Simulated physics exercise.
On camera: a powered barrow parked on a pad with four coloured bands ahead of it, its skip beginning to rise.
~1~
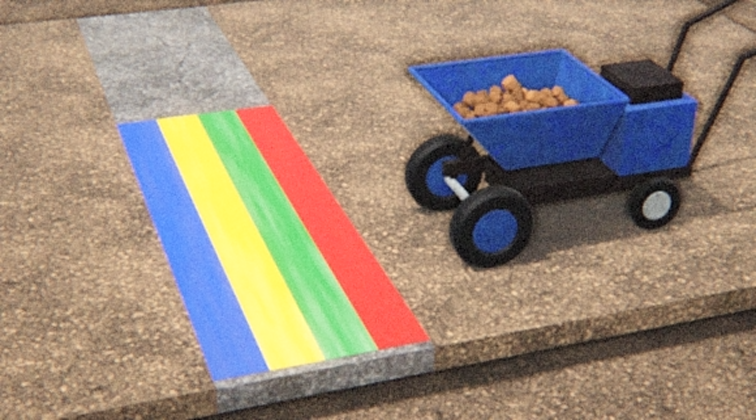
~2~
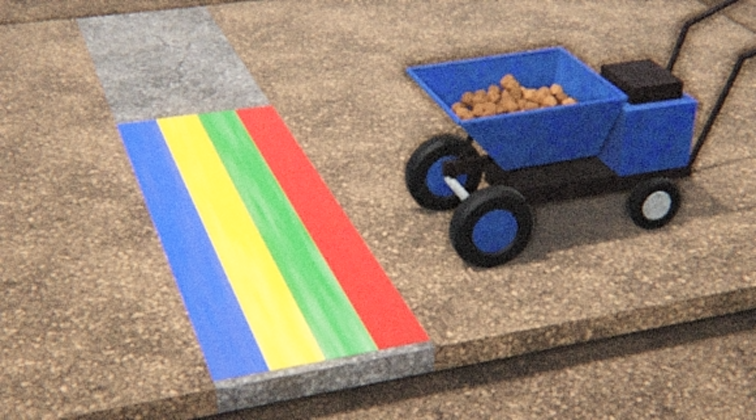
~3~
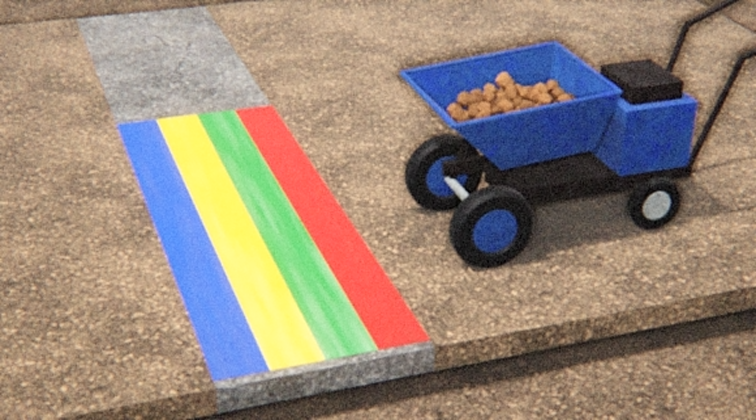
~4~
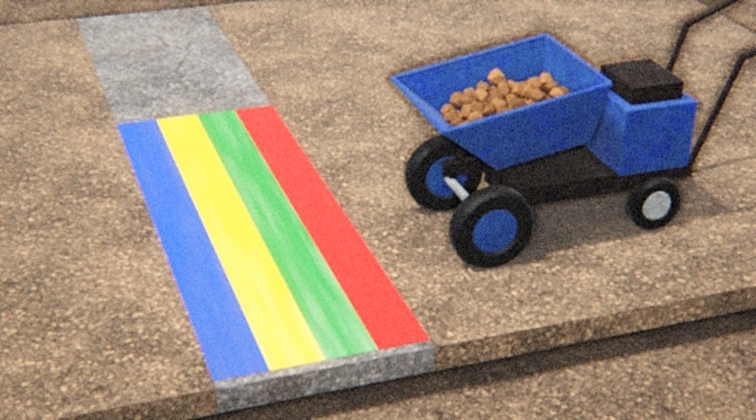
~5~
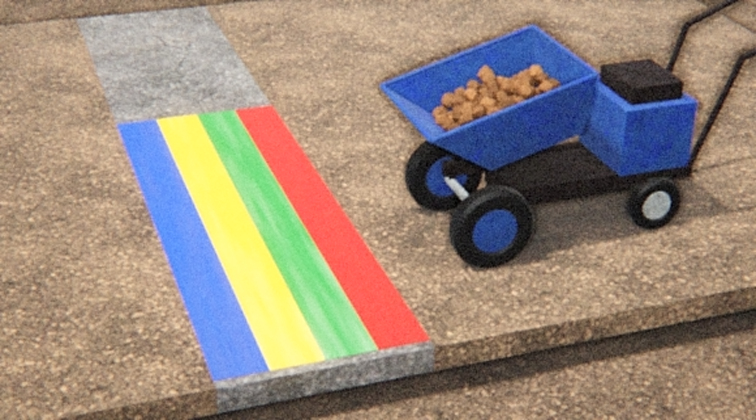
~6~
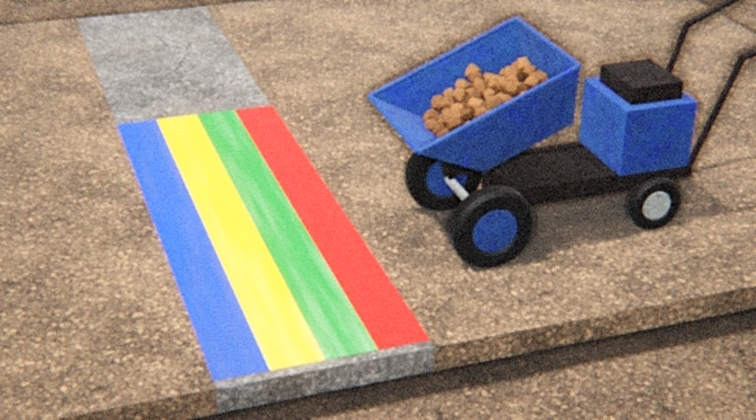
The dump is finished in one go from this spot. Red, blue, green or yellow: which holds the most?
The green strip carries the most.
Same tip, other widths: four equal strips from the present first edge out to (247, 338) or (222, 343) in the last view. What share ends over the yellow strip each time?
In turn 20 and 20 in a hundred.
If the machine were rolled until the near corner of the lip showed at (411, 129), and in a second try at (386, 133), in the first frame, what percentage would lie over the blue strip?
In turn 20 and 30 in a hundred.
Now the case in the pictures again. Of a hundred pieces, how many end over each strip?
Red strip near 20; green strip near 35; yellow strip near 25; blue strip near 10.
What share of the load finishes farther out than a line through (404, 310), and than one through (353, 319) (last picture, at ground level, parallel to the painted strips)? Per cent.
Near 90 % and 70 %.
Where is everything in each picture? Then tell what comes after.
The first picture shows lip of the skip at (463, 123), level; top of the load at (529, 115), clay clods; red strip at (382, 310); green strip at (332, 319); yellow strip at (280, 328); blue strip at (226, 337).
The second picture shows lip of the skip at (460, 124), tipped barely; top of the load at (527, 114).
The third picture shows lip of the skip at (454, 127), tipped barely; top of the load at (523, 112).
The fourth picture shows lip of the skip at (444, 133), tipped a little; top of the load at (528, 92).
The fifth picture shows lip of the skip at (432, 141), tipped clearly; top of the load at (531, 96).
The sixth picture shows lip of the skip at (418, 152), tipped clearly; top of the load at (528, 90); red strip at (382, 310); green strip at (332, 319); yellow strip at (280, 328); blue strip at (226, 337).
Soon, skip tipped steeply; all in the skip.
A while on, skip tipped right over; about half in the skip; about a quarter over the red strip; about a third over the green strip.
Towards the end, skip tipped right over; a small part in the skip; about a quarter over the red strip; about a third over the green strip; about a quarter over the yellow strip; a small part over the blue strip; a stray few off the paint.
Finally, skip tipped right over; a small part in the skip; about a quarter over the red strip; about a third over the green strip; about a quarter over the yellow strip; a small part over the blue strip; a small part off the paint.
